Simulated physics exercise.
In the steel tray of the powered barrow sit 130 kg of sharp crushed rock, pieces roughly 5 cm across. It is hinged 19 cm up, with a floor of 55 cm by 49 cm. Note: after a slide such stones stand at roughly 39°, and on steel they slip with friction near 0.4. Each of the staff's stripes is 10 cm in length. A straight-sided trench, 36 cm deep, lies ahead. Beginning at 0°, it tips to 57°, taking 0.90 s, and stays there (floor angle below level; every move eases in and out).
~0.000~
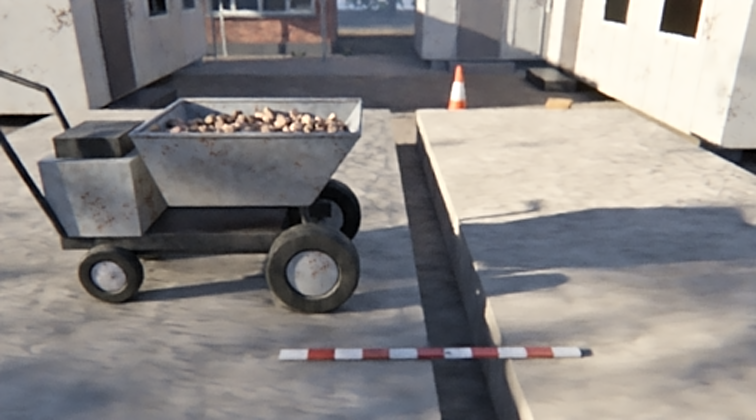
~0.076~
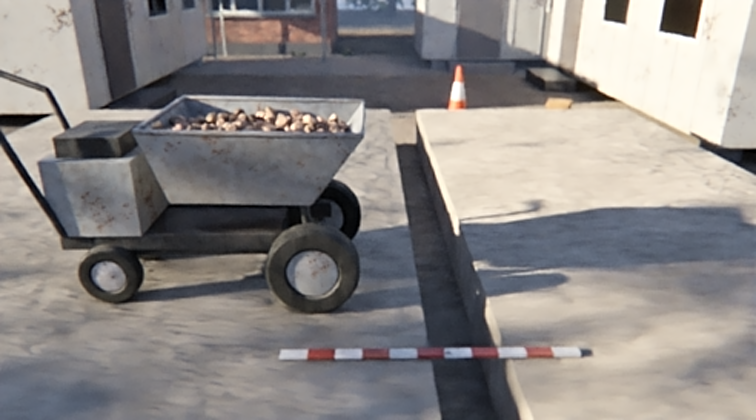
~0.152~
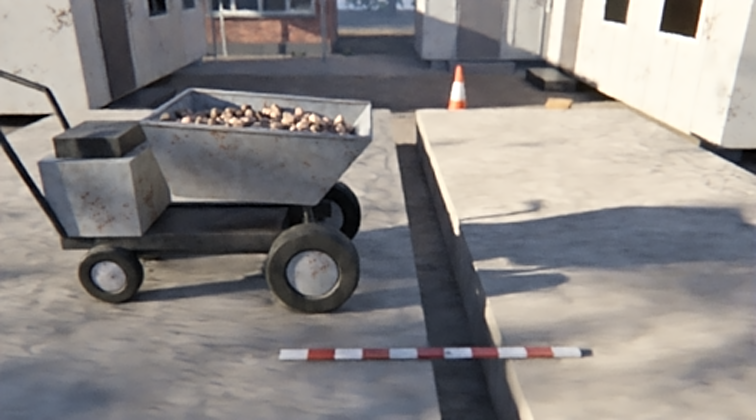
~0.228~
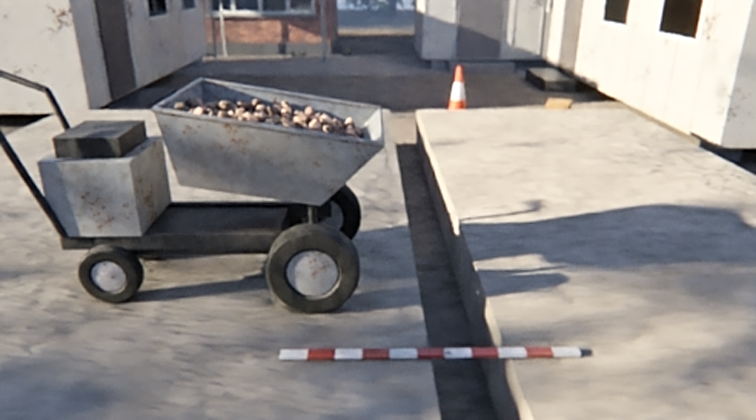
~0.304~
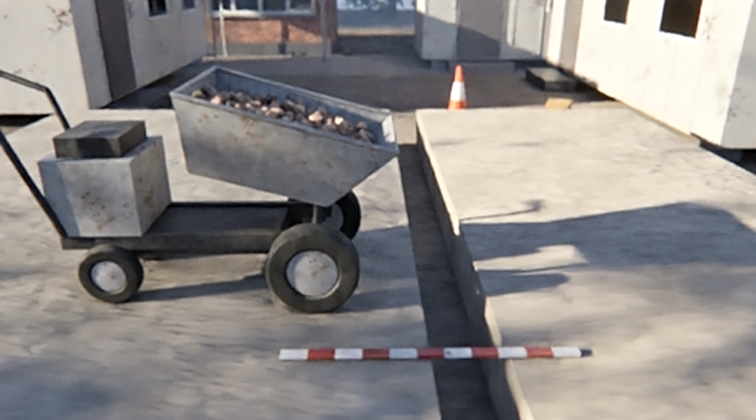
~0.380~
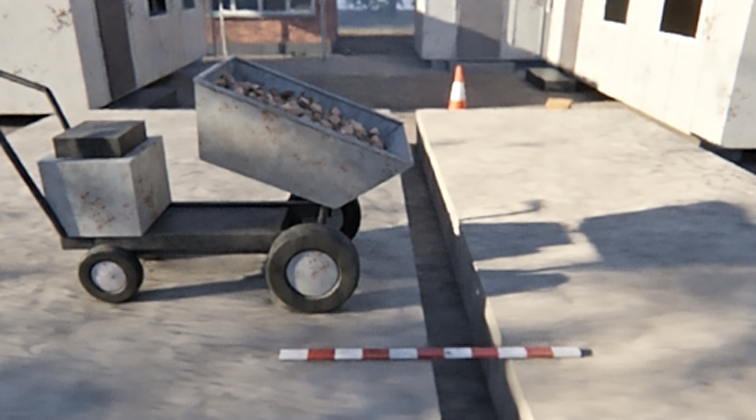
A powered barrow standing still on concrete beside a trench, its steel tray of crushed rock tilting steadily down toward the right.
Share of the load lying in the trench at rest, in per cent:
9 per cent.
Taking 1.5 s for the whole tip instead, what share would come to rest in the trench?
Trench share: Approx. 10%.
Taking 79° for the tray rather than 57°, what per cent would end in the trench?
It would be near 60 per cent.
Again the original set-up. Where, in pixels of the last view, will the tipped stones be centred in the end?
(499, 276).
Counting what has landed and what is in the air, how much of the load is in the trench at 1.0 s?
Roughly 5 percent of the load.
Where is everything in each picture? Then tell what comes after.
The first frame shows lip at (360, 135), floor tilted 0°, highest stones at (248, 121).
In the second frame, the tray is at 1°, its lip at (363, 136); the top of the load is at (239, 119); the stones move at 0.2 m/s on average.
In the third frame, the tray is at 4°, its lip at (372, 139); the top of the load is at (223, 114); the stones move at 0.5 m/s on average.
In the fourth frame, the tray is at 9°, its lip at (384, 145); the top of the load is at (219, 106); the stones move at 0.6 m/s on average.
In the fifth frame, the tray is at 15°, its lip at (398, 153); the top of the load is at (217, 97); the stones move at 0.8 m/s on average.
The sixth frame shows lip at (413, 165), floor tilted 22°, highest stones at (234, 86); the stones move at 0.9 m/s on average.
After 0.7 s the floor is at 48°; 100 % in the tray; the foremost stones are at (430, 194).
After 1.0 s the floor is at 57°; 96 % in the tray, 4 % in the trench; the foremost stones are at (491, 243).
After 1.4 s the floor is at 57°; 82 % in the tray, 6 % in the trench, 12 % past the trench; the foremost stones are at (571, 283).
After 3.3 s the floor is at 57°; 76 % in the tray, 9 % in the trench, 15 % past the trench; the foremost stones are at (600, 274).
